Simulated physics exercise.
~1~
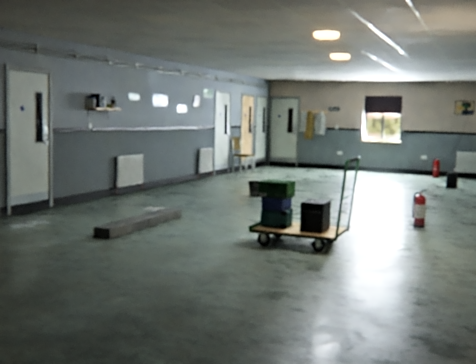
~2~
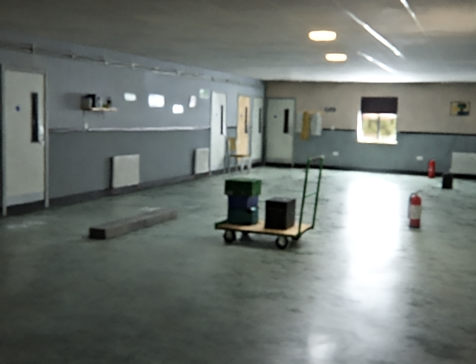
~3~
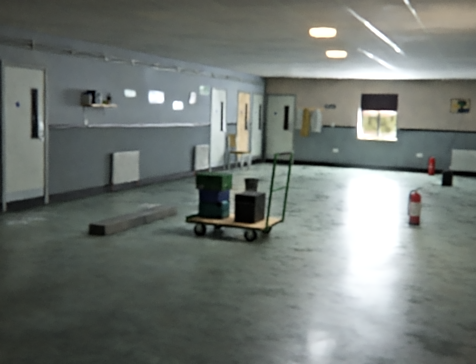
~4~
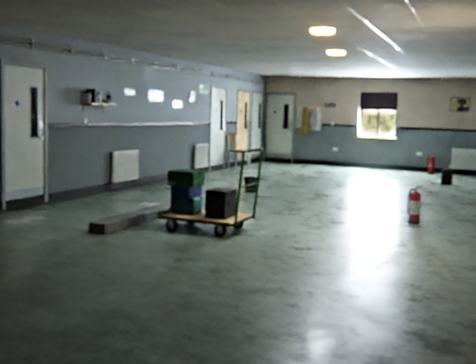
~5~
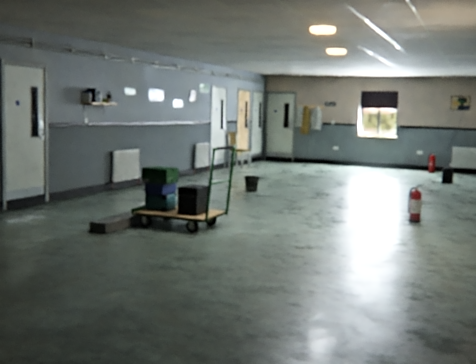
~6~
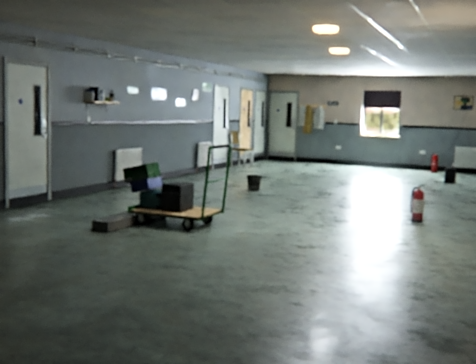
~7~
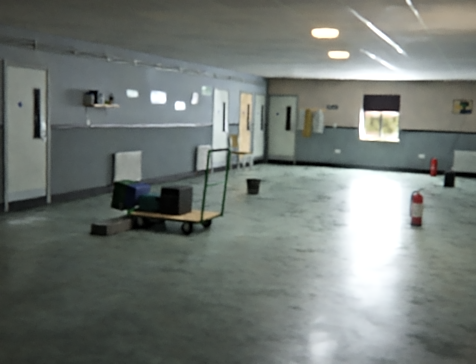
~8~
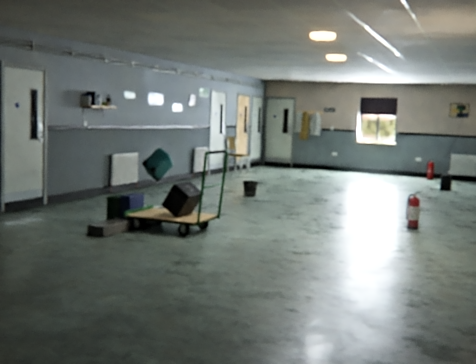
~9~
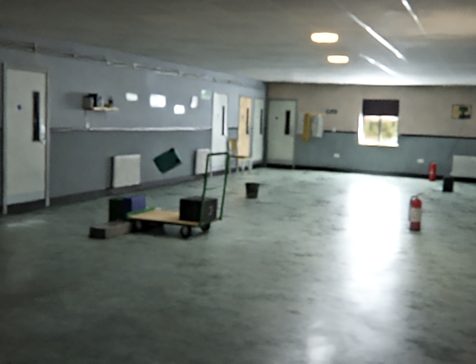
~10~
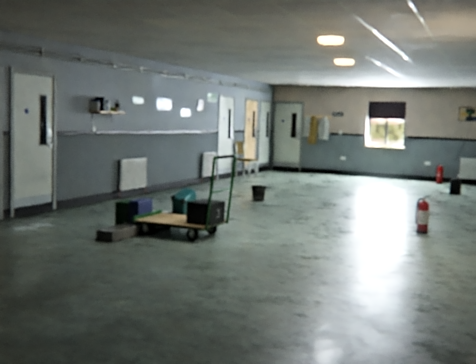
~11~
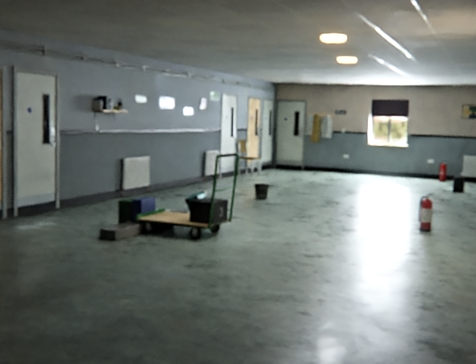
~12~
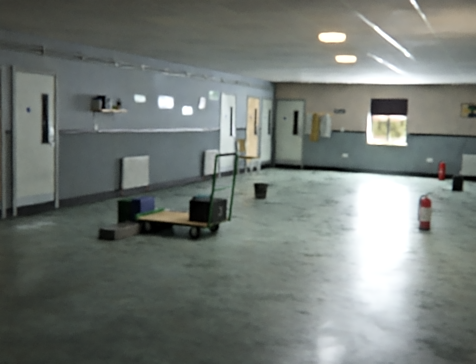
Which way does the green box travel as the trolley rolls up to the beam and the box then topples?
The green box moves to the left, riding along on the trolley and then toppling off its left end.
